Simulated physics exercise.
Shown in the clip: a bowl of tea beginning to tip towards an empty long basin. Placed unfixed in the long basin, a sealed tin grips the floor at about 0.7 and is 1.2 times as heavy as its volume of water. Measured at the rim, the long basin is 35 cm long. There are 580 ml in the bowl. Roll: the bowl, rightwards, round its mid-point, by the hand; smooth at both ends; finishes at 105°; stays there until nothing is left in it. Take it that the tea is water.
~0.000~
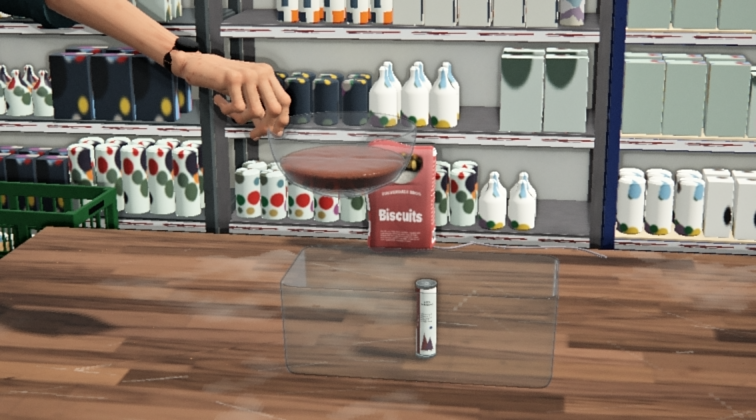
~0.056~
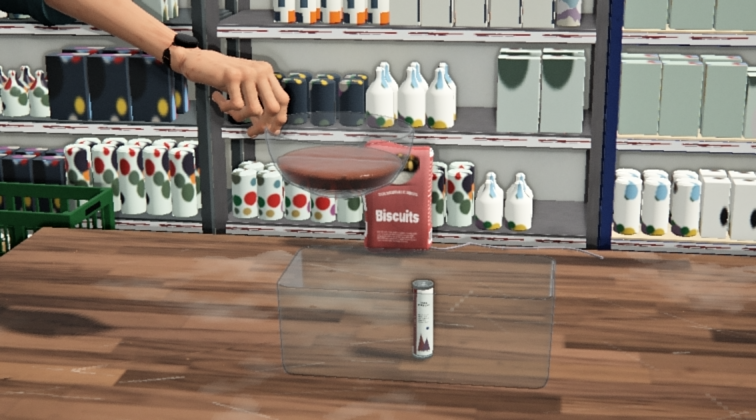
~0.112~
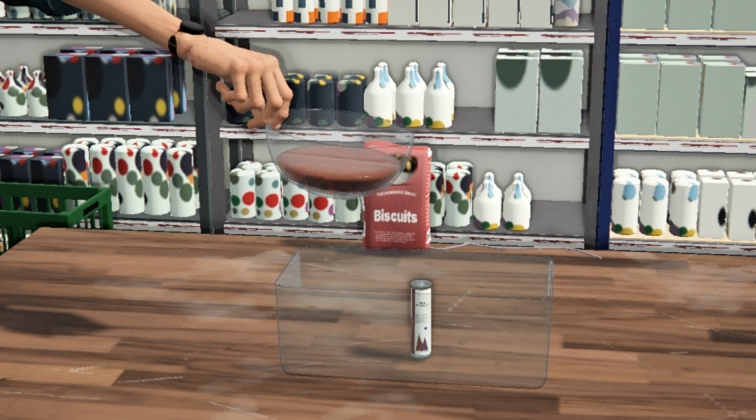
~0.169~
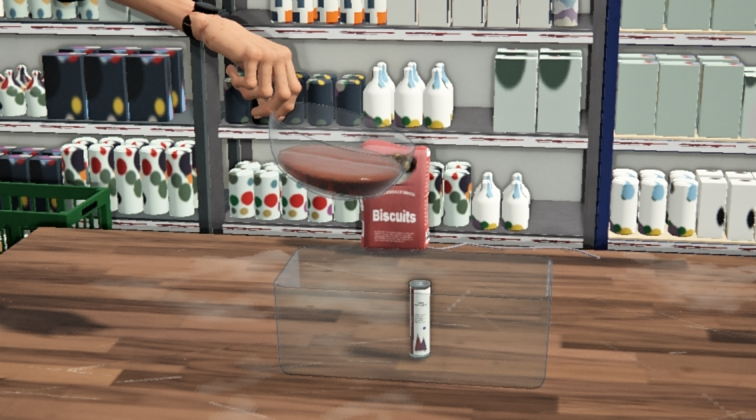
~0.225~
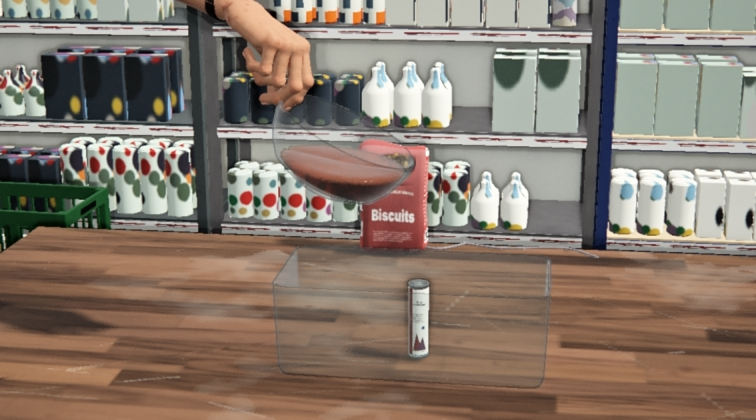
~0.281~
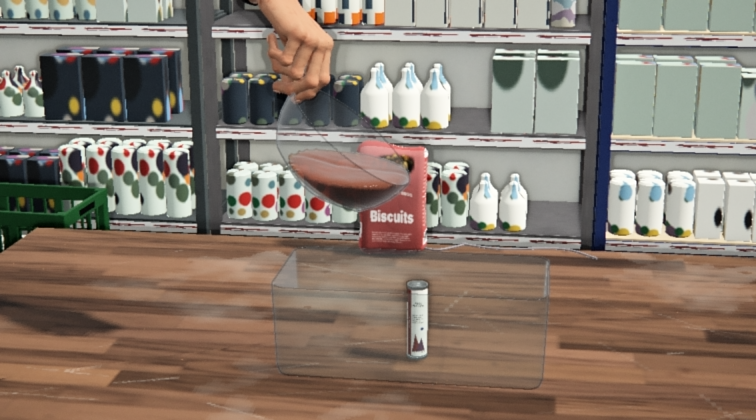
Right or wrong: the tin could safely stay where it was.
Right, it remains upright.
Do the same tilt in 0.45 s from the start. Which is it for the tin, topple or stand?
The tin stays balanced.
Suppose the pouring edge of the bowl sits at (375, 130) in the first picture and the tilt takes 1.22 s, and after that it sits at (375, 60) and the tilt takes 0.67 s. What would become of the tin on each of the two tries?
First it stays on its base; then it tips over.
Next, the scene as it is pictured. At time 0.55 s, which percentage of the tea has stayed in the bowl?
Roughly 12 percent.
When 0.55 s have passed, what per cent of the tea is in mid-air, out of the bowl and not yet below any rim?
At that moment, about 32 percent.
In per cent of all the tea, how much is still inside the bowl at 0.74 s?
0 in a hundred, give or take.
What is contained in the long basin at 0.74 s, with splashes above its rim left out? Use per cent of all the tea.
Near 94 in a hundred.
After 0.55 s the tilt is 97° and 11 per cent is still to pour; the tin stands where it began.
After 0.74 s the tilt is 105° and 0 per cent is still to pour; the tin stands where it began.
After 0.95 s the tilt is 105° and 0 per cent is still to pour; the tin stands where it began.
After 1.17 s the tilt is 105° and 0 per cent is still to pour; the tin stands where it began.
In the end the tin stands where it began.
